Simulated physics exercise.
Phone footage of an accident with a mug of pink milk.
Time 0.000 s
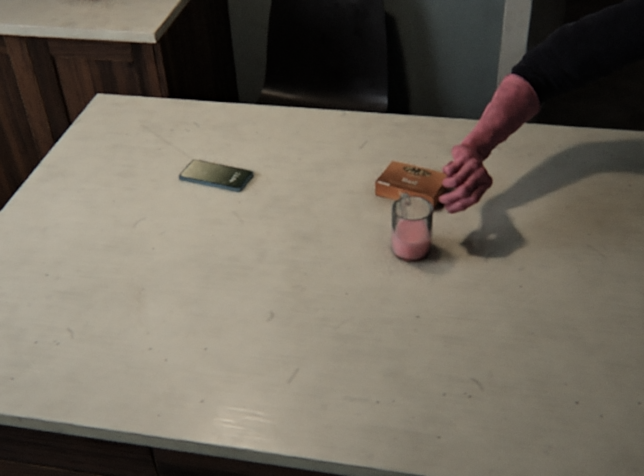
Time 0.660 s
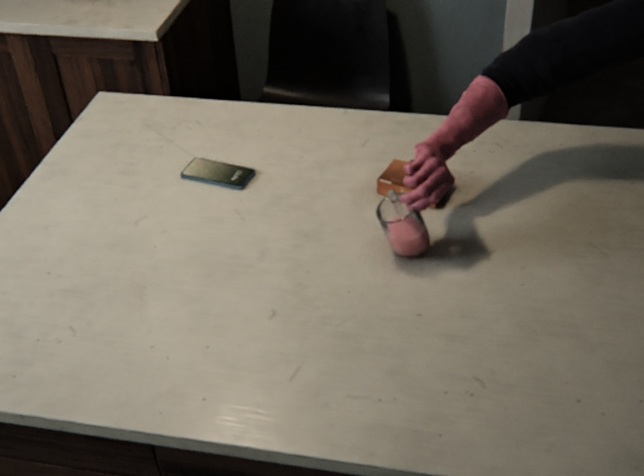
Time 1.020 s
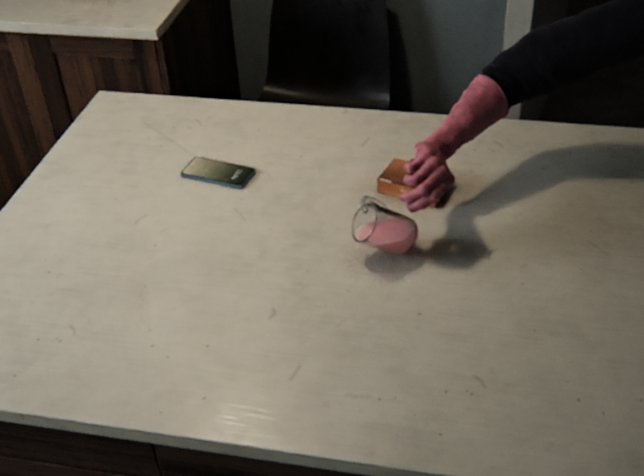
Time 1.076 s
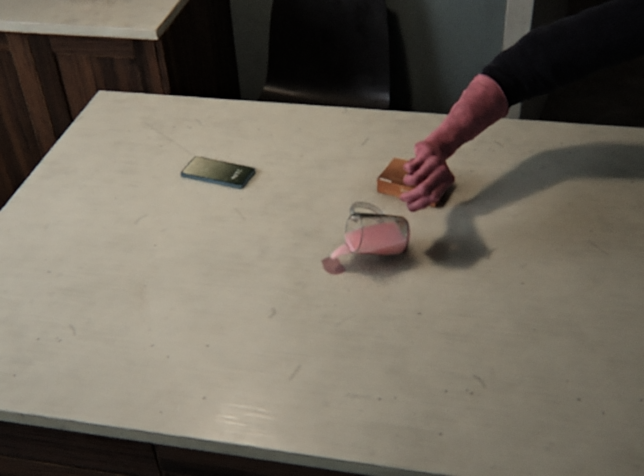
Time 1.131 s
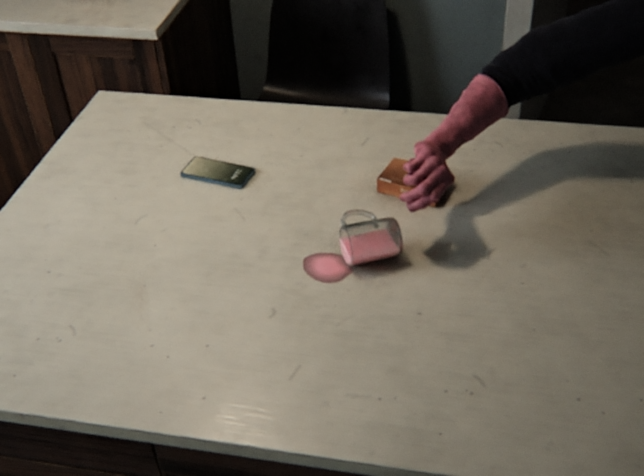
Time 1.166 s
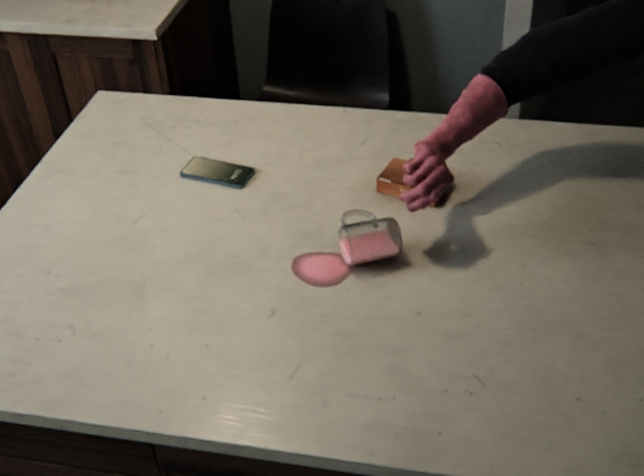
At first, a mug about half full of pink milk stands upright on a pale table near a phone and a small packet, with a hand beside it. Fingers press against its side and the mug tips left, then lies on its side as pink milk spreads into a puddle.
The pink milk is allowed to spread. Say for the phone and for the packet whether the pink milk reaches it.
Result: The phone is not reached; the packet is not reached.
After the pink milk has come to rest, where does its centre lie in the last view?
The centre settles near (208, 296) in the last view.
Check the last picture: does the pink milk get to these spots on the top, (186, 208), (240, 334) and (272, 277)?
Going in order, the first is out of reach, the second covered by the spill, and the third covered by the spill.
After 1.6 s, the puddle covers about as much as a plate; the phone is untouched; the packet is untouched.
After 2.3 s, the puddle covers about as much as a tray; the phone is untouched; the packet is untouched.
After 3.6 s, the puddle covers about as much as a tray; the phone is untouched; the packet is untouched.
